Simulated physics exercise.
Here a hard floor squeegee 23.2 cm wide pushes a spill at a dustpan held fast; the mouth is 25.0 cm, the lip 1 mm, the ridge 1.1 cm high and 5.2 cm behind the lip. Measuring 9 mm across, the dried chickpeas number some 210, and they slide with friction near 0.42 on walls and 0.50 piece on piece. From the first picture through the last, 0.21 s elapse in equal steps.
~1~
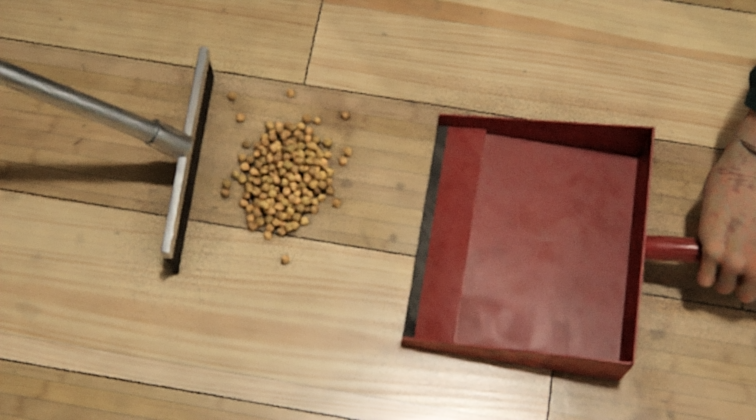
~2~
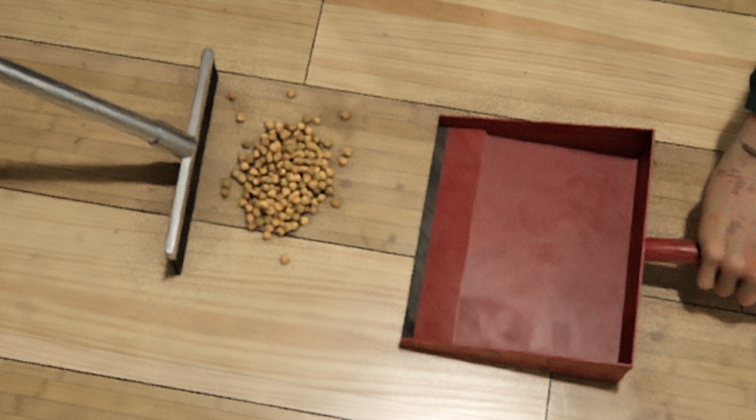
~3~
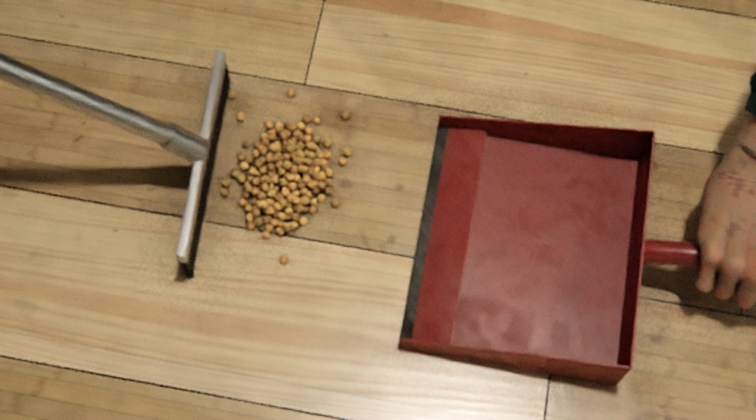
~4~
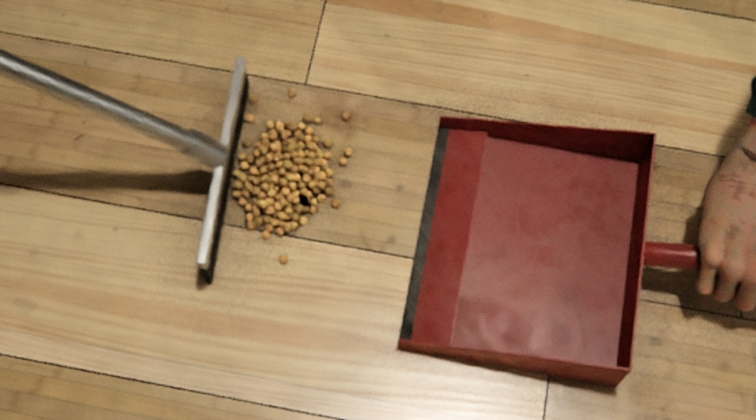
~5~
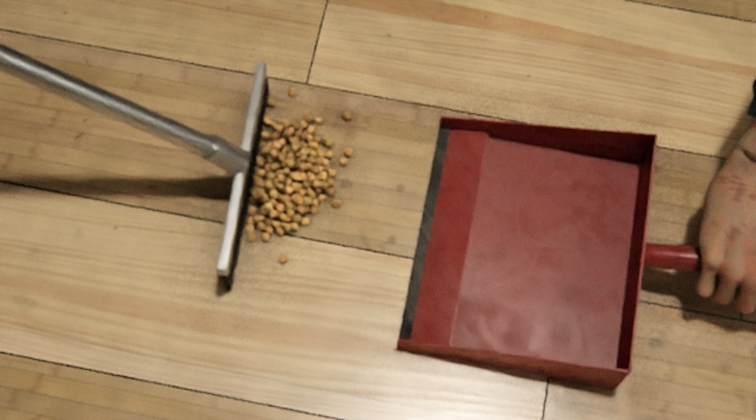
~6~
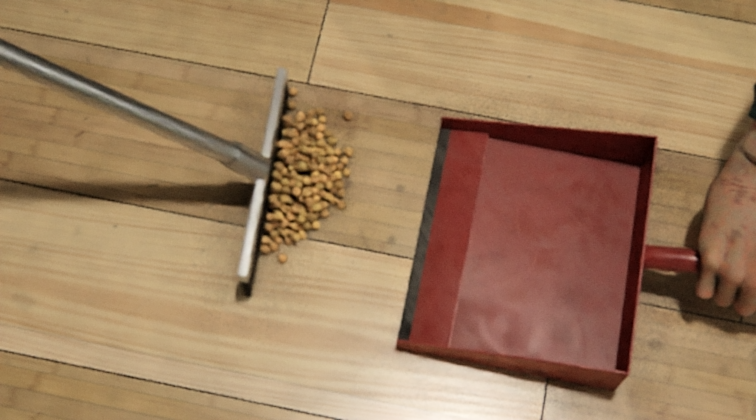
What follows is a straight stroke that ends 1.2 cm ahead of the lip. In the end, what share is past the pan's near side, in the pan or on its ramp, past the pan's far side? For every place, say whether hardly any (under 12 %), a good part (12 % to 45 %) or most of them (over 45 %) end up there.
Past the pan's near side: Hardly any; in the pan or on its ramp: Most of them; past the pan's far side: Hardly any.
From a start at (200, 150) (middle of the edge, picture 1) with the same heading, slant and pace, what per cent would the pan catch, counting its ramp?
Something close to 60 percent.
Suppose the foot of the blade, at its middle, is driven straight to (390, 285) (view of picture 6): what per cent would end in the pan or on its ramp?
Some 45 per cent.
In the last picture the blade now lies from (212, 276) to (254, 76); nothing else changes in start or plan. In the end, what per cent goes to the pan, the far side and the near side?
Split: Pan = 45, far = 0, near = 0.
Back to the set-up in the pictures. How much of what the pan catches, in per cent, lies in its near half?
50 per cent.
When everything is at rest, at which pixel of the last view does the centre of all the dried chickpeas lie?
(428, 213).
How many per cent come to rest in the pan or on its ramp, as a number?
Roughly 55 per cent.
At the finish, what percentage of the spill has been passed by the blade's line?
I'd say close to 5 per cent.
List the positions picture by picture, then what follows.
In the first frame, blade from (168, 253) to (205, 56), moved 0.0 cm, 0 of the pieces shifted so far; middle of the pieces at (281, 175); pan at (543, 250).
In the second frame, blade from (171, 254) to (209, 56), moved 0.5 cm, 0 of the pieces shifted so far; middle of the pieces at (280, 175).
In the third frame, blade from (183, 257) to (221, 59), moved 1.8 cm, 0 of the pieces shifted so far; middle of the pieces at (280, 174).
In the fourth frame, blade from (203, 263) to (241, 65), moved 4.0 cm, 4 of the pieces shifted so far; middle of the pieces at (280, 174).
In the fifth frame, blade from (223, 270) to (262, 71), moved 6.3 cm, 122 of the pieces shifted so far; middle of the pieces at (288, 177).
In the sixth frame, blade from (244, 276) to (283, 77), moved 8.5 cm, 202 of the pieces shifted so far; middle of the pieces at (300, 178); pan at (542, 257).
Then, 0.14 s after the last picture, middle of the blade 9 cm from the lip; 0 % over the lip, far side 5 %, near side 0 %.
Then, 0.24 s after the last picture, middle of the blade 4 cm from the lip; 15 % over the lip, far side 5 %, near side 0 %.
Then, 0.47 s after the last picture, middle of the blade 2 cm from the lip; 55 % over the lip, far side 10 %, near side 0 %.
In the end, near side 0 %, pan 55 %, far side 10 %, in front of the lip or behind the blade 40 %.
